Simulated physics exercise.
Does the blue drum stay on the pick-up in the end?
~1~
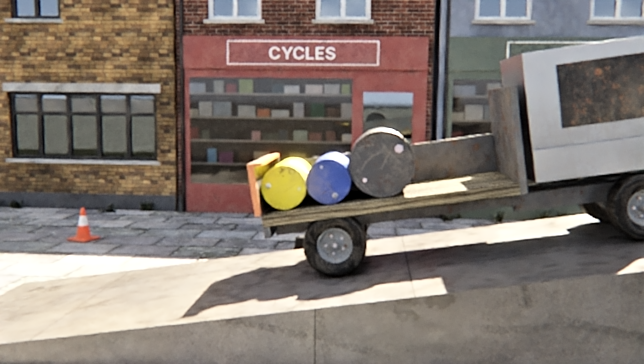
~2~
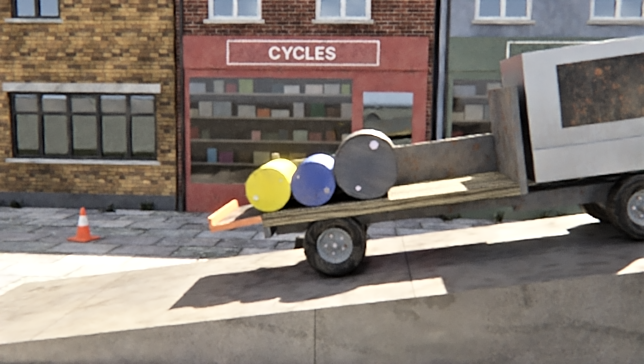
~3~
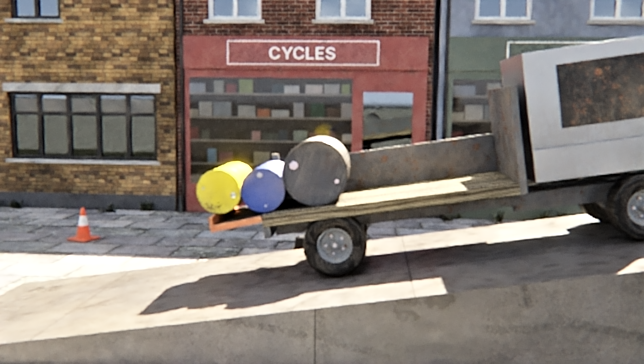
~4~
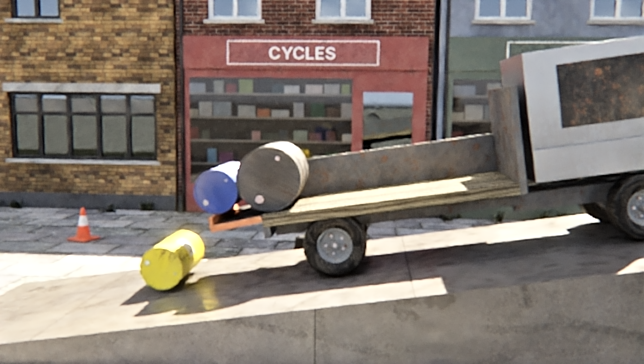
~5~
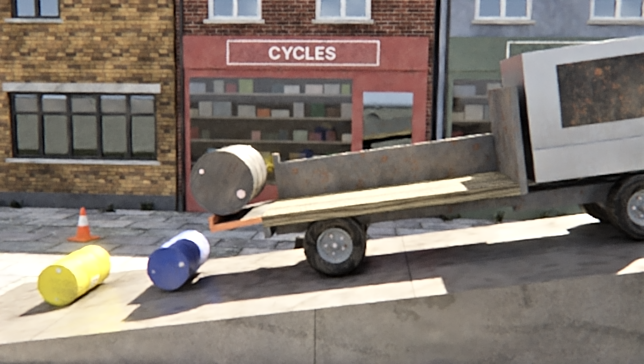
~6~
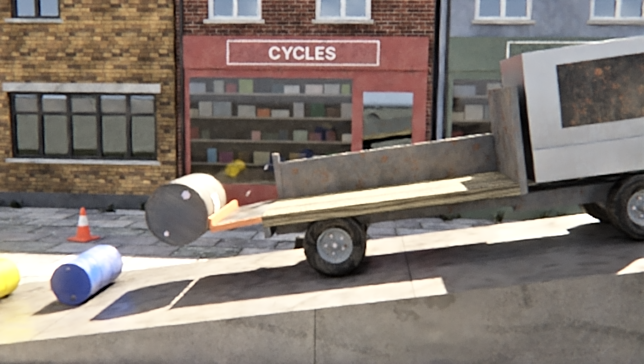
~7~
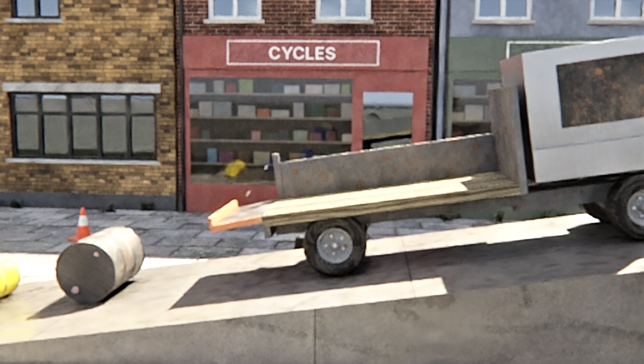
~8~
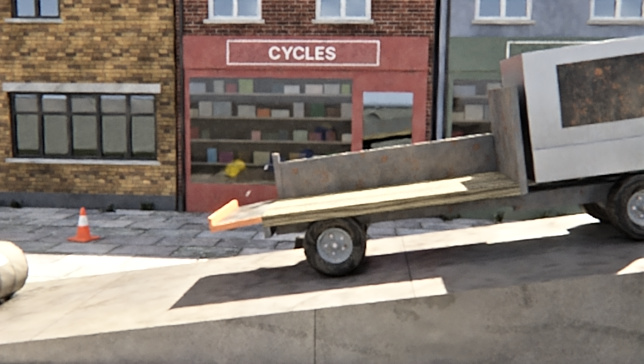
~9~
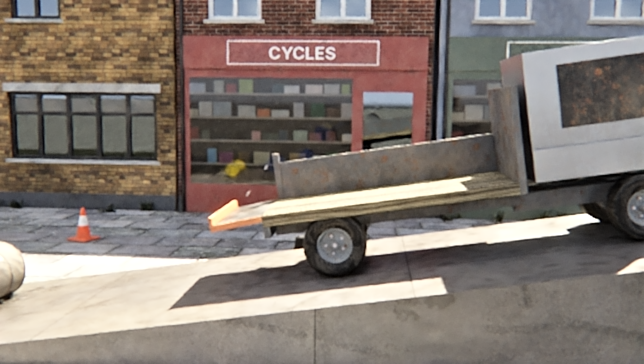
No, the blue drum follows the yellow one off the lowered tailgate and rolls away down the slope to the left.
